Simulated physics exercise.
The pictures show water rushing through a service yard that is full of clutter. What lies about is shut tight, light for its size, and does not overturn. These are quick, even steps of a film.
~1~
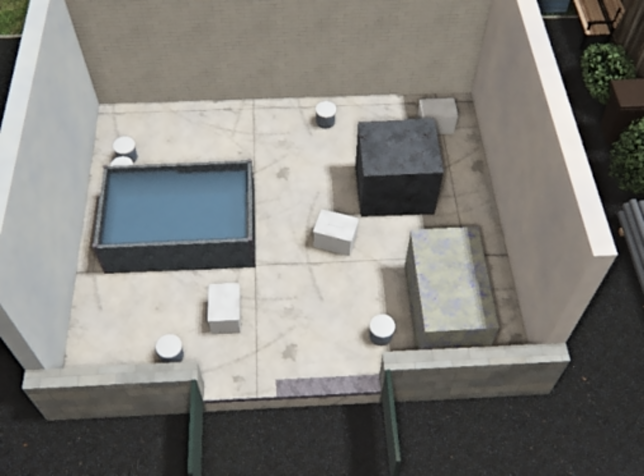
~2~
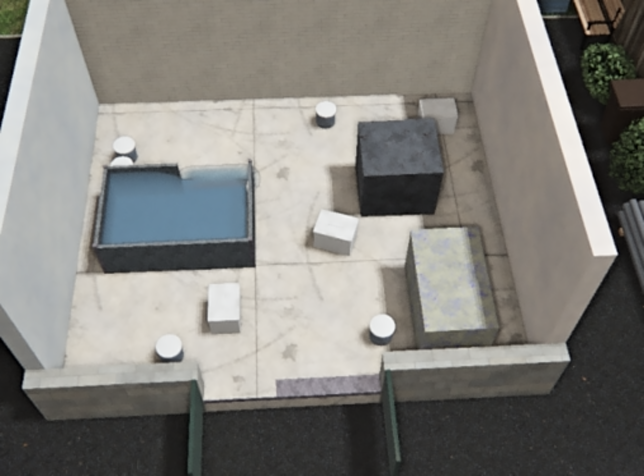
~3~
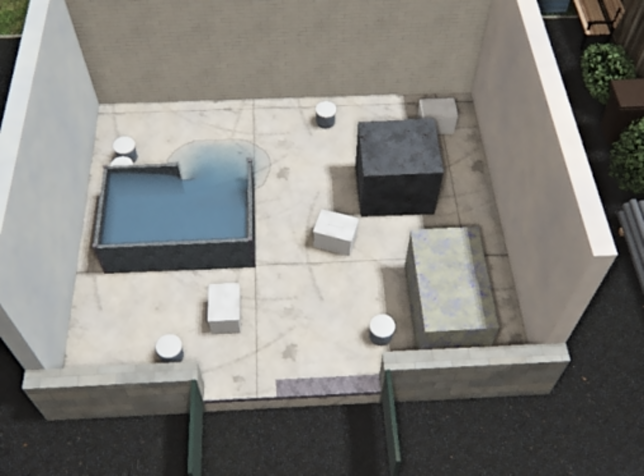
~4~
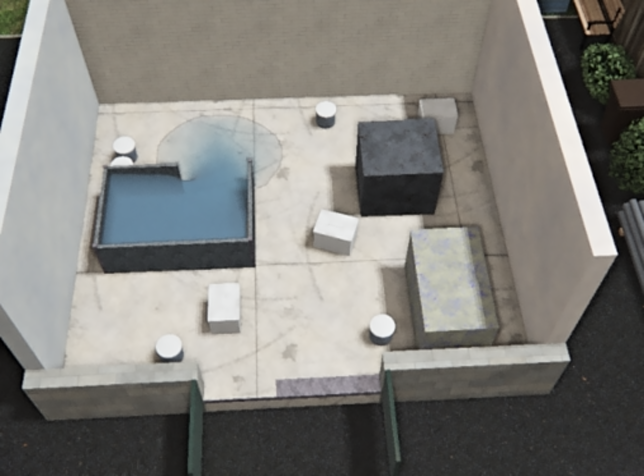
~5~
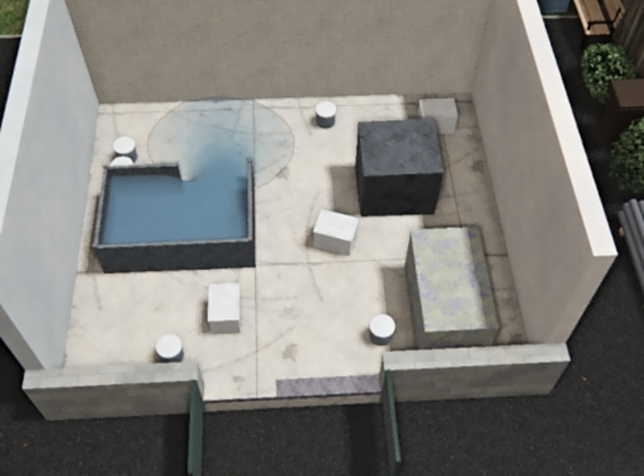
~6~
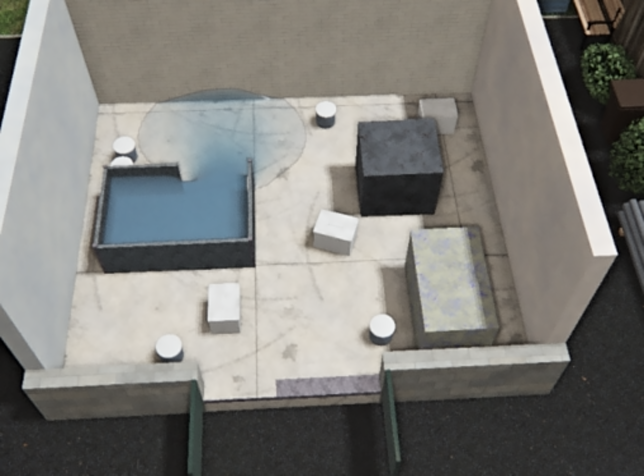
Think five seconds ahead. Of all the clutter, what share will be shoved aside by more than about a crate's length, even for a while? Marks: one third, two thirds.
It is one to two thirds.
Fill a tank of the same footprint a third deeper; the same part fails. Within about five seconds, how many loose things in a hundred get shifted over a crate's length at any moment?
I make it 50 per cent.
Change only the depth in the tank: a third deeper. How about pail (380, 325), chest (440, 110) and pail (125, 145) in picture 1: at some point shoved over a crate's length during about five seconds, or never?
As listed: No, that far or more, shifted that much.
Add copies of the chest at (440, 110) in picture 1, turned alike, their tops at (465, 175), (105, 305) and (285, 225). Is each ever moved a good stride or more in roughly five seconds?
One after the other: Moved that far, less than that, under that.
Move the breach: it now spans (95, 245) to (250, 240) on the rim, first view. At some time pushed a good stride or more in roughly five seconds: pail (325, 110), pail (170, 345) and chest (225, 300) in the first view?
In turn: Not that far, shifted that much, moved that far.
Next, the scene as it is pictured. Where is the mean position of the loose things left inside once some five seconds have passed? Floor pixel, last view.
Close to (312, 253).
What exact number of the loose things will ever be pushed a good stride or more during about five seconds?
The number is 4.
A moment on, 0 of 8 are well off their spots; 0 afloat.
Next, 1 of 8 are well off their spots; 1 afloat.
Later, 4 of 8 are well off their spots; 1 afloat.
In the end, 4 of 8 are well off their spots, and 4 have been at some point; 2 afloat.
